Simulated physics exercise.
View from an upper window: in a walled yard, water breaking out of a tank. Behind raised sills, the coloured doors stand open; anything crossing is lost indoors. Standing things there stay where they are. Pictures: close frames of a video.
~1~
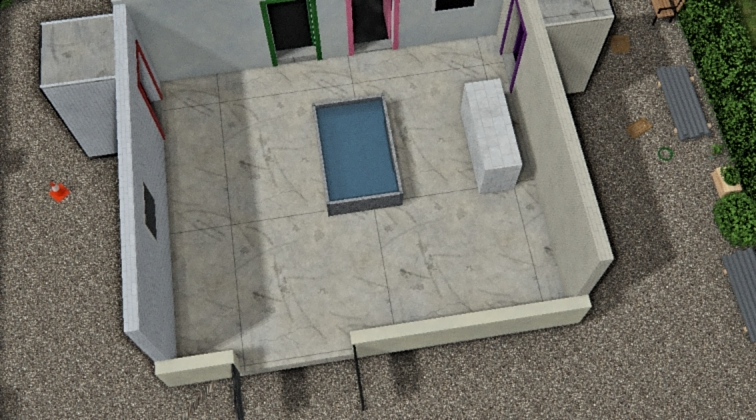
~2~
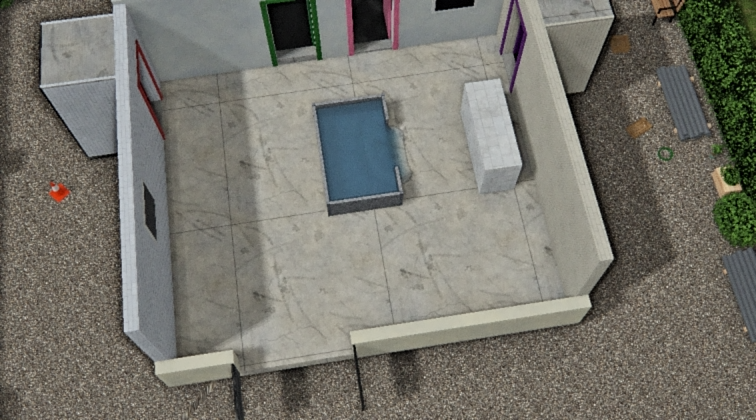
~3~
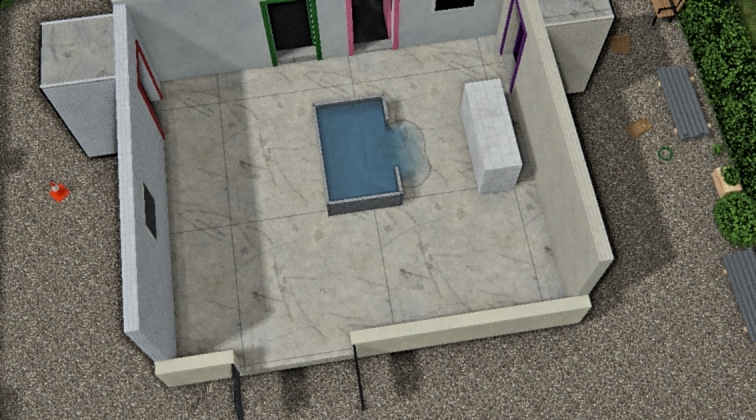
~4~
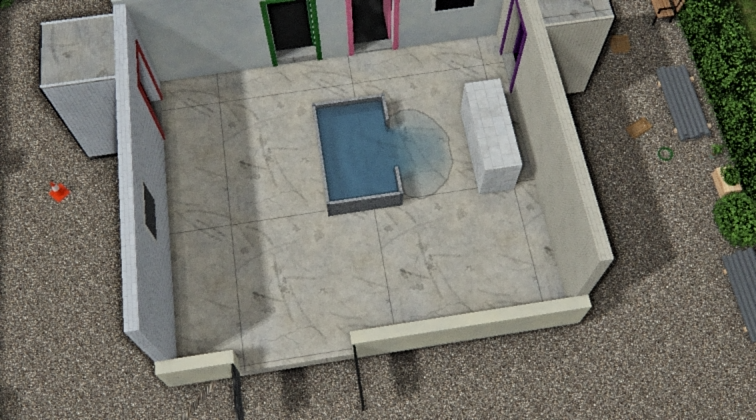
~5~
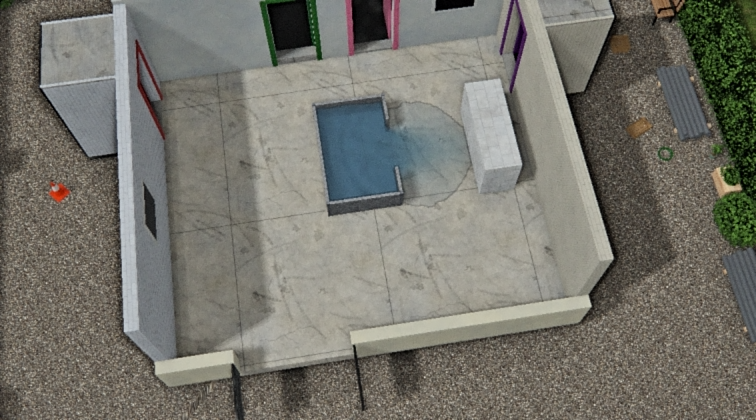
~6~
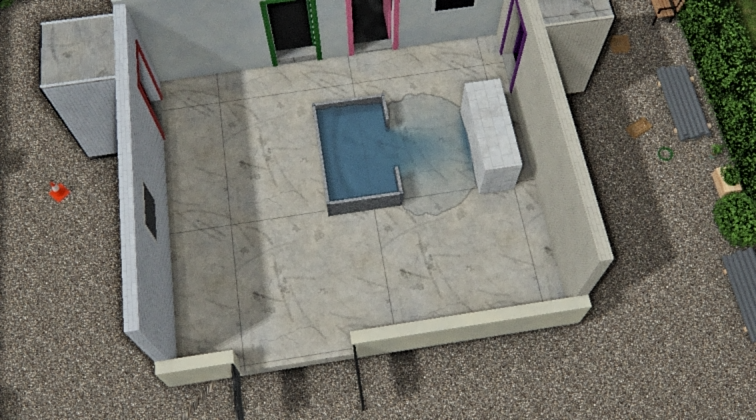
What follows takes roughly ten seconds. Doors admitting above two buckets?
Green door: Little enough water, purple door: Little enough water, red door: Little enough water, pink door: Little enough water.
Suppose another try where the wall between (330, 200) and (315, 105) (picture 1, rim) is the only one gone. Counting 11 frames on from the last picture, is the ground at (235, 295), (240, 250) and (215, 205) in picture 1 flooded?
In the order you gave them, I get drenched, drenched, drenched.
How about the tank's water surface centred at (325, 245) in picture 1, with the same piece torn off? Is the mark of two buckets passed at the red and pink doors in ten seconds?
Red: Within the limit; pink: Within the limit.
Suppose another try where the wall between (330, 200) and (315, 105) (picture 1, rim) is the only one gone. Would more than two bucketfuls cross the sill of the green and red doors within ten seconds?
Result - green: Within bounds; red: Beyond the limit.
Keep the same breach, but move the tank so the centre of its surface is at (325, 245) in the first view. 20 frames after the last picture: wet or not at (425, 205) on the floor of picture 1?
My call for that spot: Swamped.
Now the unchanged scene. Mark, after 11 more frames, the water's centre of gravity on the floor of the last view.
The water's centre sits above (400, 157).
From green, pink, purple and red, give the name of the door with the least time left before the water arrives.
The purple door, before the others.
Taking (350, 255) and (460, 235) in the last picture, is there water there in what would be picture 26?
Not wet, soaked.
A moment on, water covers 10 % of the floor; the green door not reached, the purple door not reached, the red door not reached, the pink door not reached.
Next, water covers 20 % of the floor; the green door not reached, the purple door wet at the sill, nothing in, the red door not reached, the pink door not reached.
Then, water covers 35 % of the floor; the green door not reached, the purple door wet at the sill, nothing in, the red door not reached, the pink door wet at the sill, nothing in.
Later, water covers 55 % of the floor; the green door wet at the sill, nothing in, the purple door under two buckets in, the red door not reached, the pink door wet at the sill, nothing in.
In the end, water covers 80 % of the floor; the green door wet at the sill, nothing in, the purple door under two buckets in, the red door under two buckets in, the pink door wet at the sill, nothing in.
